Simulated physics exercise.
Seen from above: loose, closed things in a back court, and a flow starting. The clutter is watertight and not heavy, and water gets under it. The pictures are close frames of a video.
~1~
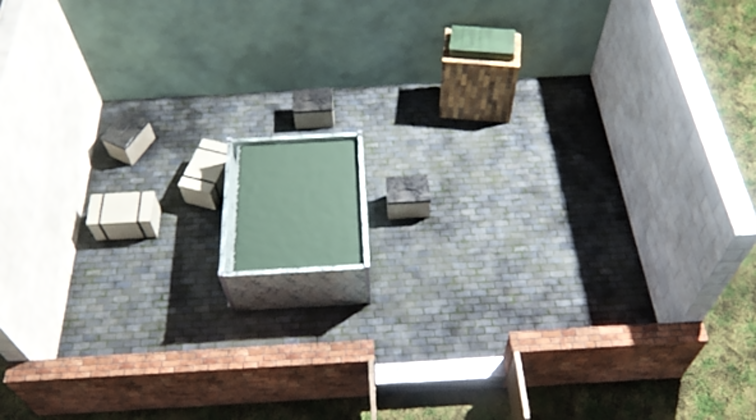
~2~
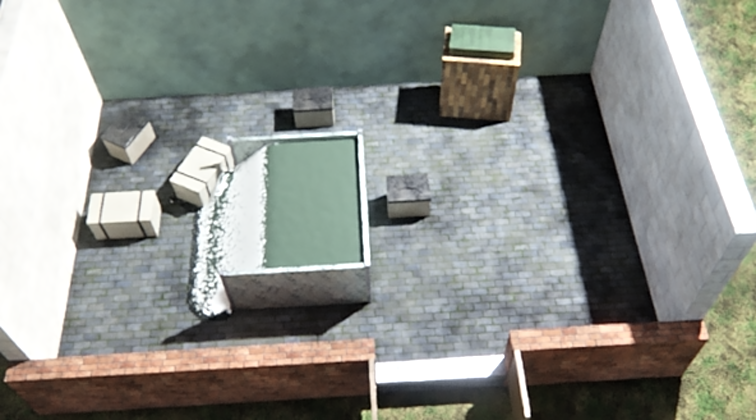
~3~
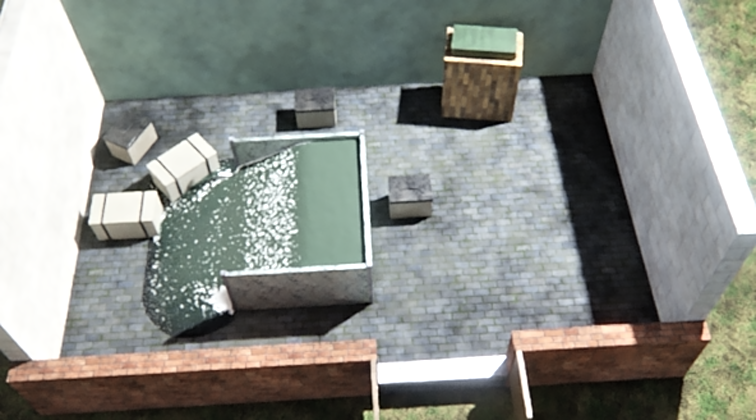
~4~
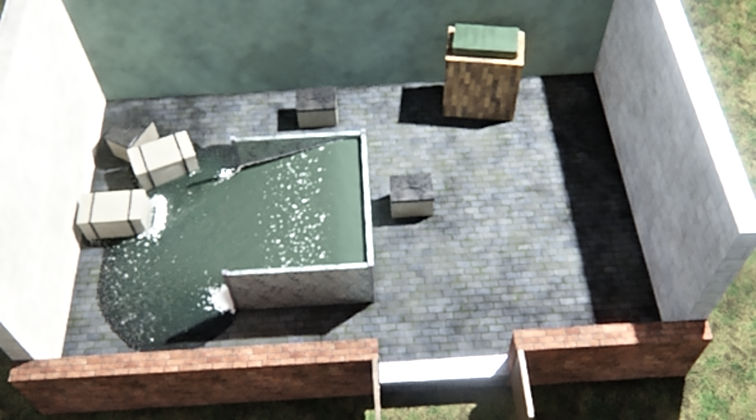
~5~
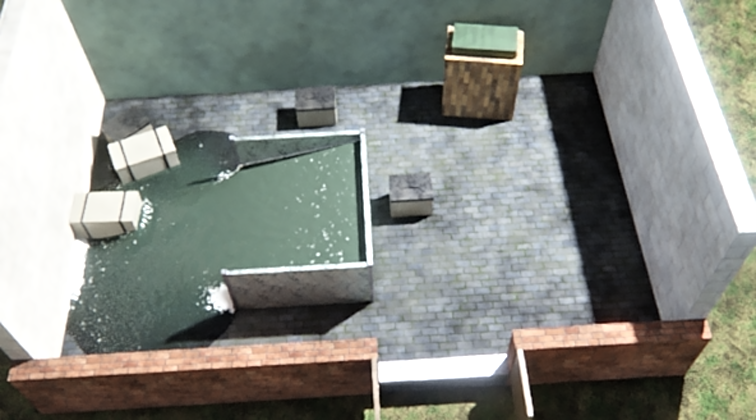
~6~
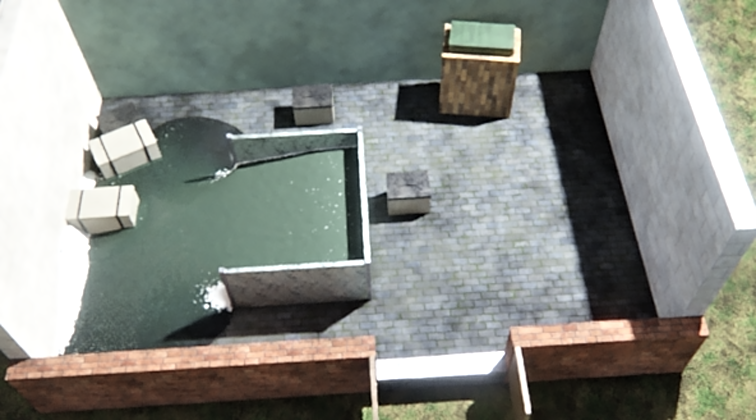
In this clip, water bursts from the left side of a square tank in a walled, paved courtyard and spreads across the paving, pushing pale strapped trunks leftward toward the wall as the level inside the tank drops.
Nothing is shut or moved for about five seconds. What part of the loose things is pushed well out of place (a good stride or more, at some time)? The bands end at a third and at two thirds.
Share: Two thirds or more.
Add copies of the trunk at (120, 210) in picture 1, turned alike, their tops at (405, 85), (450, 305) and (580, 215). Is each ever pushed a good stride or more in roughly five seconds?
In that order: Short of that, yes, short of that.
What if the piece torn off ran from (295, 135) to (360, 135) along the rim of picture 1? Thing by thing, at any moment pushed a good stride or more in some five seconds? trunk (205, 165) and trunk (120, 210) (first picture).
As listed: Never so far, moved that far.
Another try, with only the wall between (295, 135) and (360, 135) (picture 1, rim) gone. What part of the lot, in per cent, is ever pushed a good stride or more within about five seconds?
Roughly 80 per cent.
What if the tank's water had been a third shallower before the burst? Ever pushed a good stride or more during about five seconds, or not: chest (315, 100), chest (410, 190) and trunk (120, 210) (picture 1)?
In turn: Yes, not that far, that far or more.
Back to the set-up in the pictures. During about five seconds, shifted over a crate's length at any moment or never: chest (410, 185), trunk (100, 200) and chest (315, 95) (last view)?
One after the other: No, yes, shifted that much.
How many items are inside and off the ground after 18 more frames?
That makes 3.
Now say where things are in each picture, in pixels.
In the first picture, a trunk at (207, 165), on the bottom; a trunk at (120, 208), on the bottom; 0 of 5 have shifted.
In the second picture, a trunk at (201, 164) rests on the ground, close to its start; a trunk at (121, 207), on the bottom; 1 of 5 have shifted.
In the third picture, a trunk at (181, 159) rests on the ground, a stride from its start; a trunk at (123, 207), on the bottom; 1 of 5 have shifted.
In the fourth picture, a trunk at (161, 152), on the bottom, a stride from its start; a trunk at (111, 206), on the bottom, close to its start; 2 of 5 have shifted.
In the fifth picture, a trunk at (141, 147), on the bottom, a stride from its start; a trunk at (104, 207), on the bottom, close to its start; 3 of 5 have shifted.
In the sixth picture, a trunk at (122, 142) rests on the ground, a stride from its start; a trunk at (99, 202) floats, close to its start; 3 of 5 have shifted.
A moment on, 1 of 5 are well off their spots; 2 afloat.
Next, 2 of 5 are well off their spots; 2 afloat.
Later, 4 of 5 are well off their spots; 3 afloat.
In the end, 4 of 5 are well off their spots, and 4 have been at some point; 4 afloat.
